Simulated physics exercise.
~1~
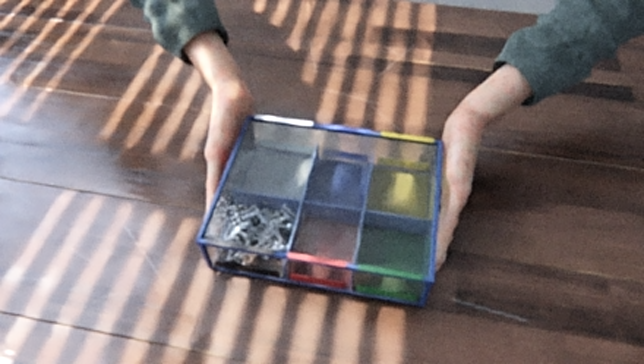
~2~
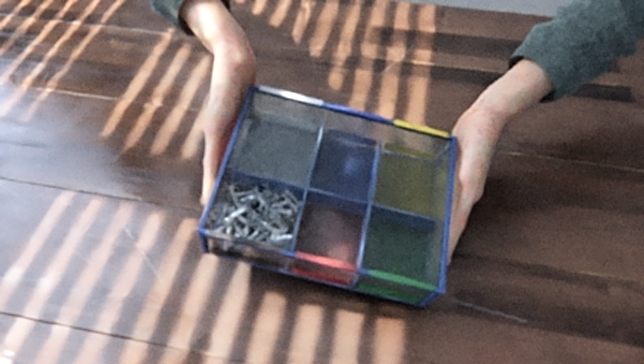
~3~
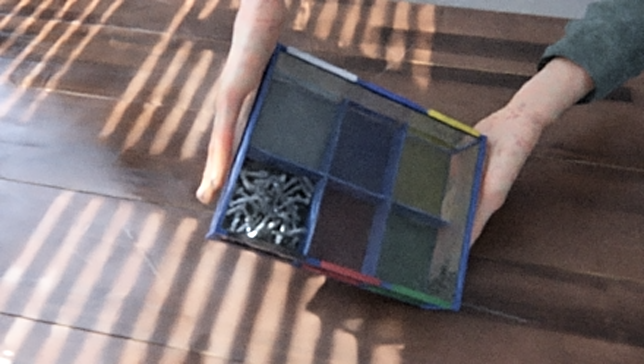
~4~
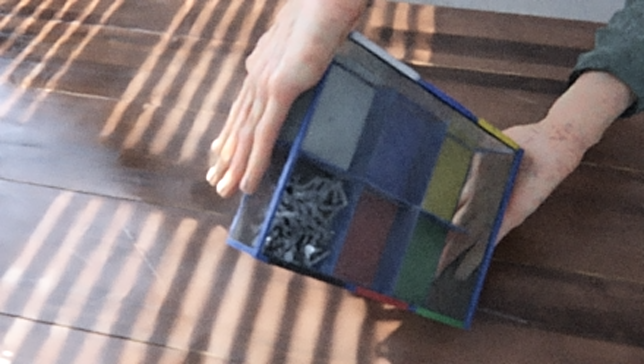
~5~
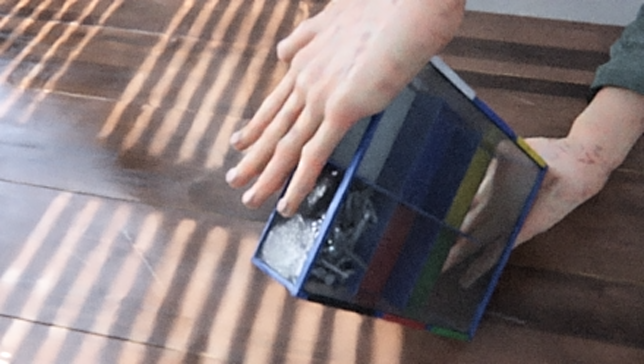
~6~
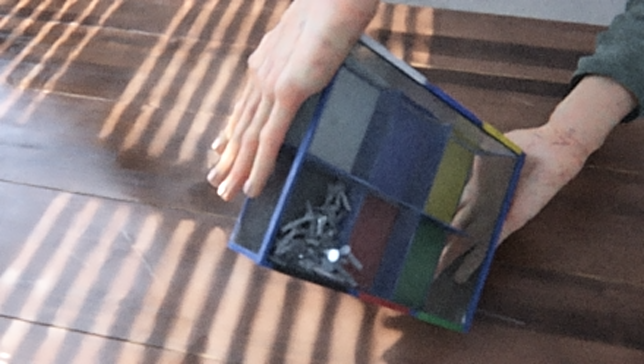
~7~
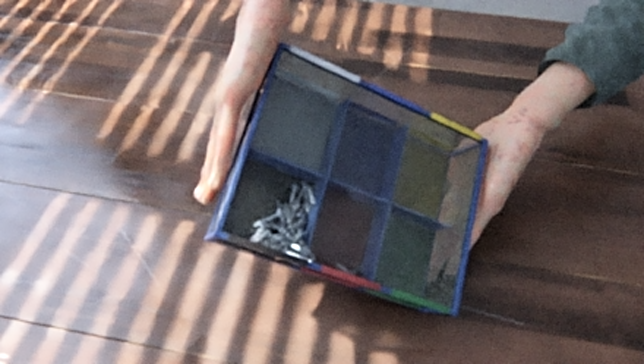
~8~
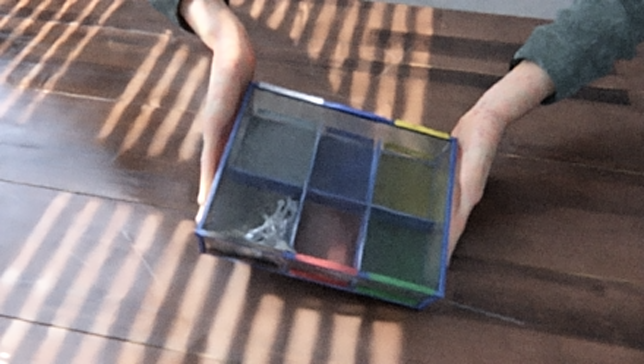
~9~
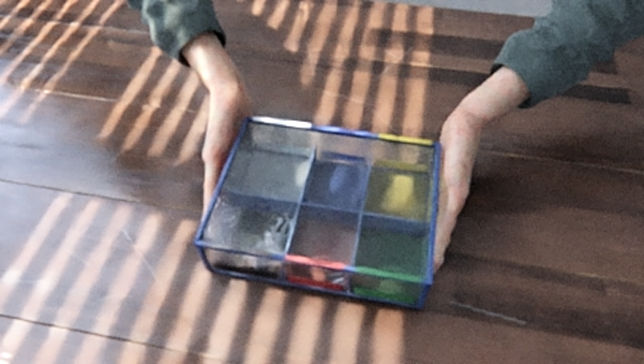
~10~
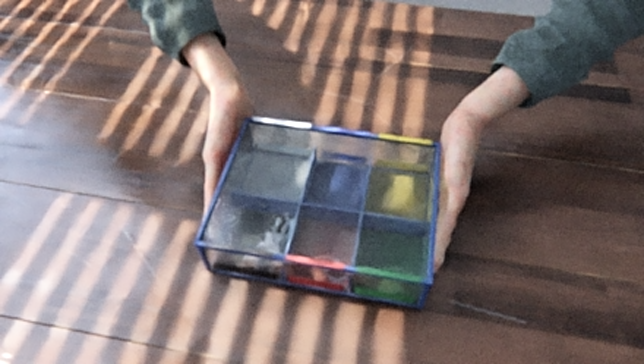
In the video, two hands lift and steeply tilt a clear, lidded box with colored compartments on a wooden table, shifting the small metal screws in its lower-left section. The hands then lower it flat, and the screws end mostly in that same section, gathered toward its right side.
